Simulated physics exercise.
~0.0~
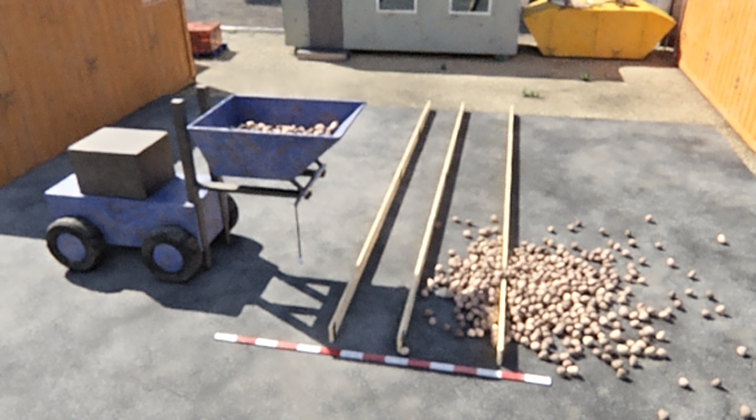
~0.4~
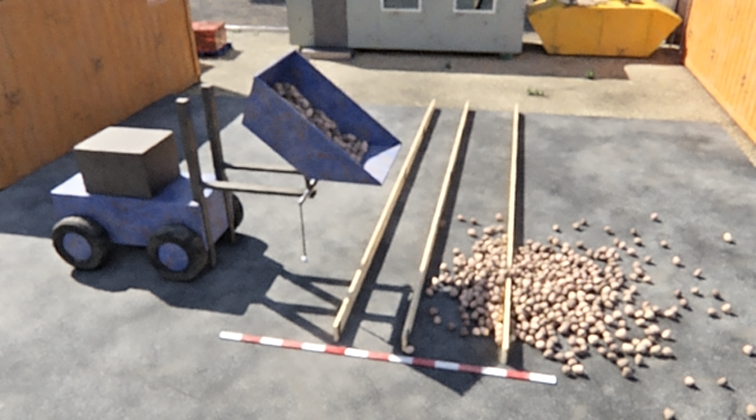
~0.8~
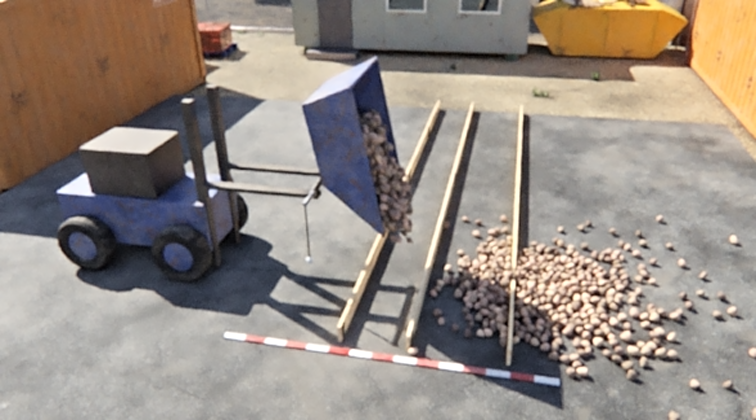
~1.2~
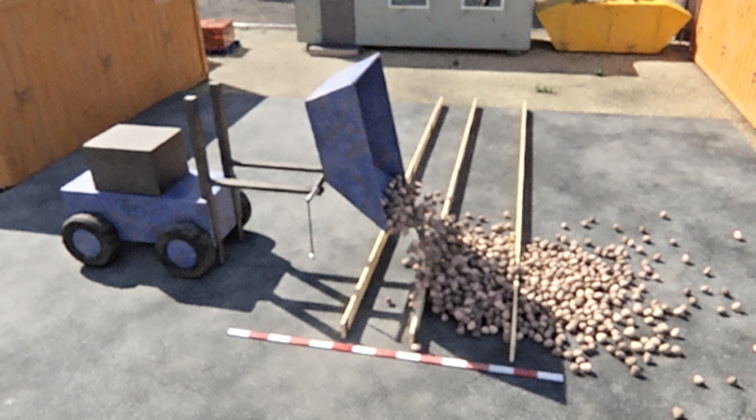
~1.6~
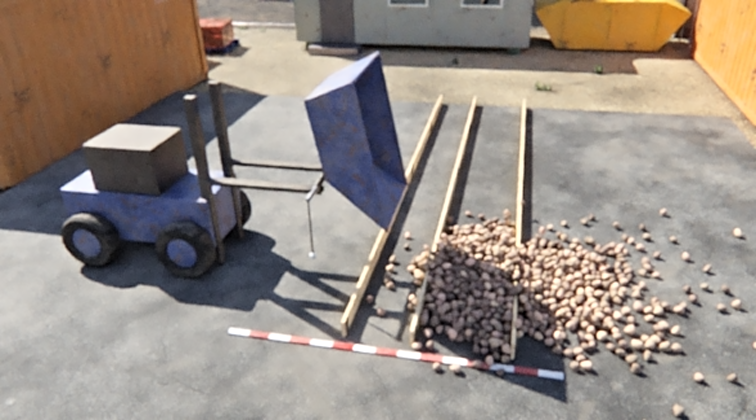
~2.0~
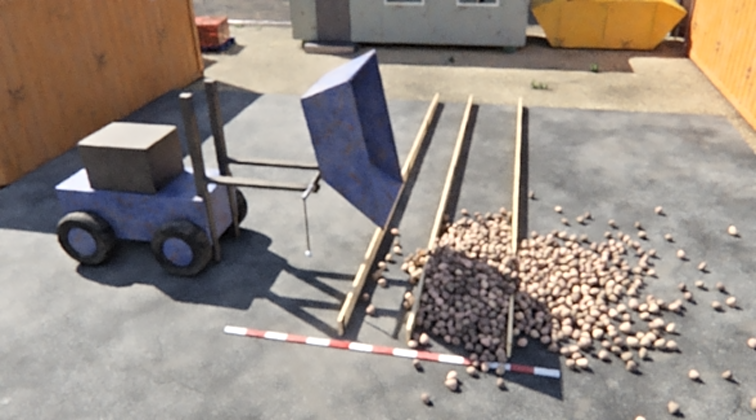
In this clip, a small blue forklift tips its raised skip to the right, pouring round brownish stones over wooden planks beside an earlier scattered heap. The stones spread into that heap, and the emptied skip stays steeply tilted above the planks.
